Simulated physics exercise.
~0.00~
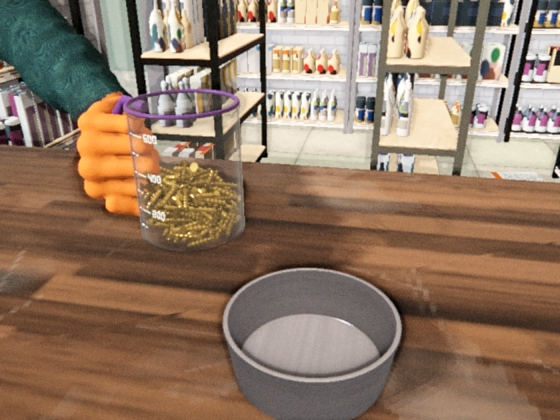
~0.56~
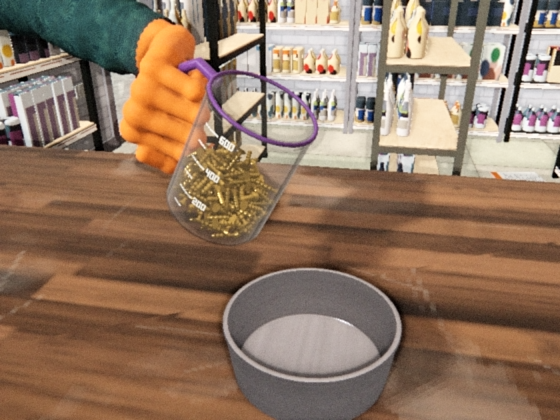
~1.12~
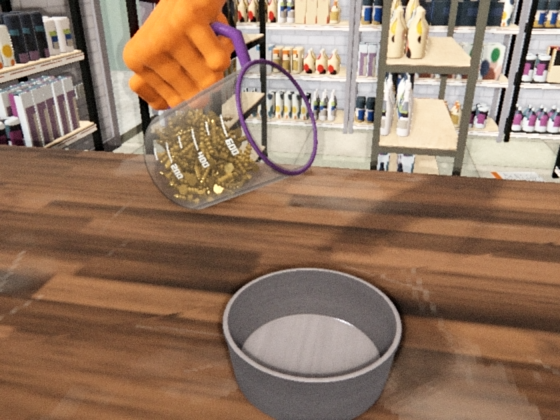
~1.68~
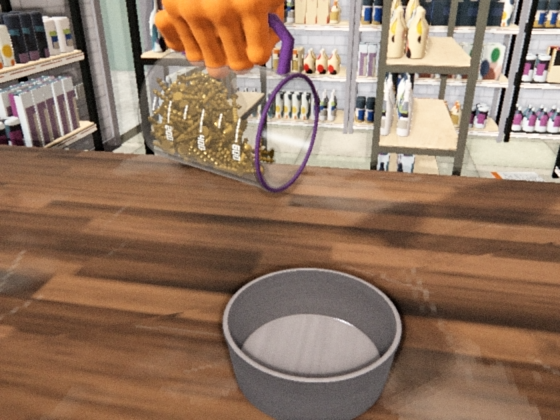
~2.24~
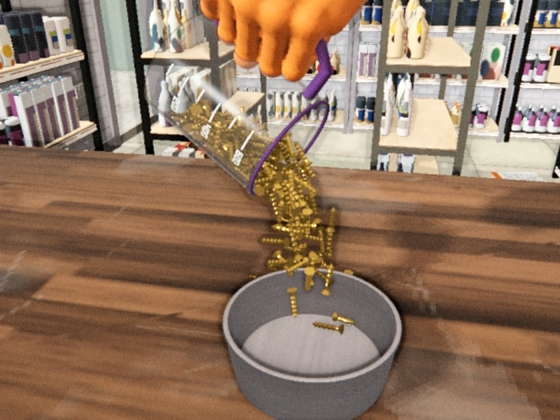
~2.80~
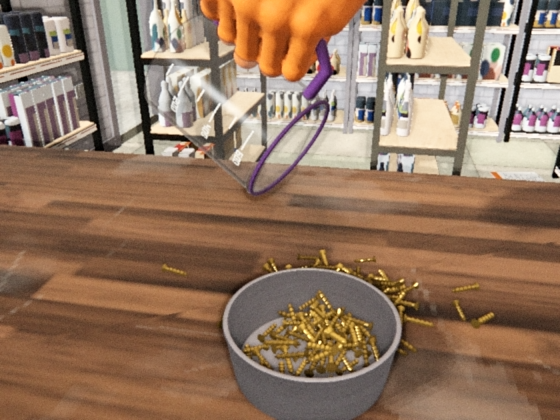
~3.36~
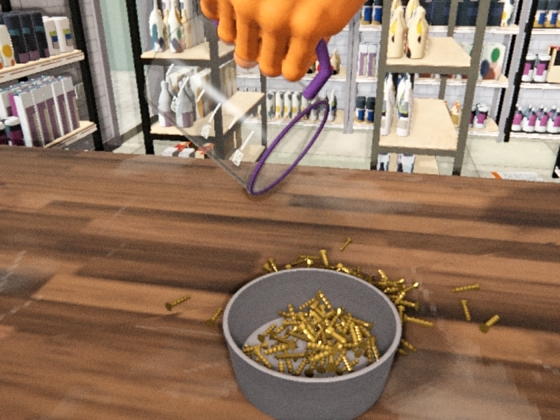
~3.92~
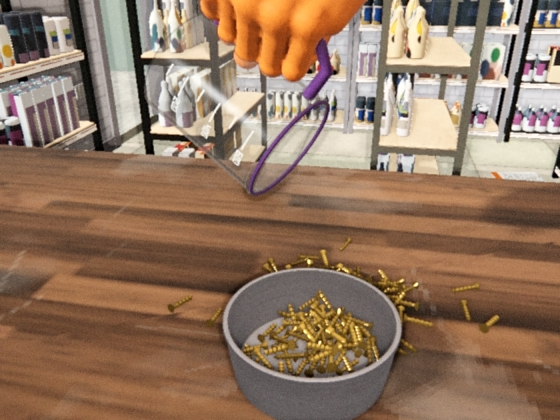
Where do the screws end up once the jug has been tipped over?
Many of the screws land in the grey dish, and many others end up outside it on the wooden table.
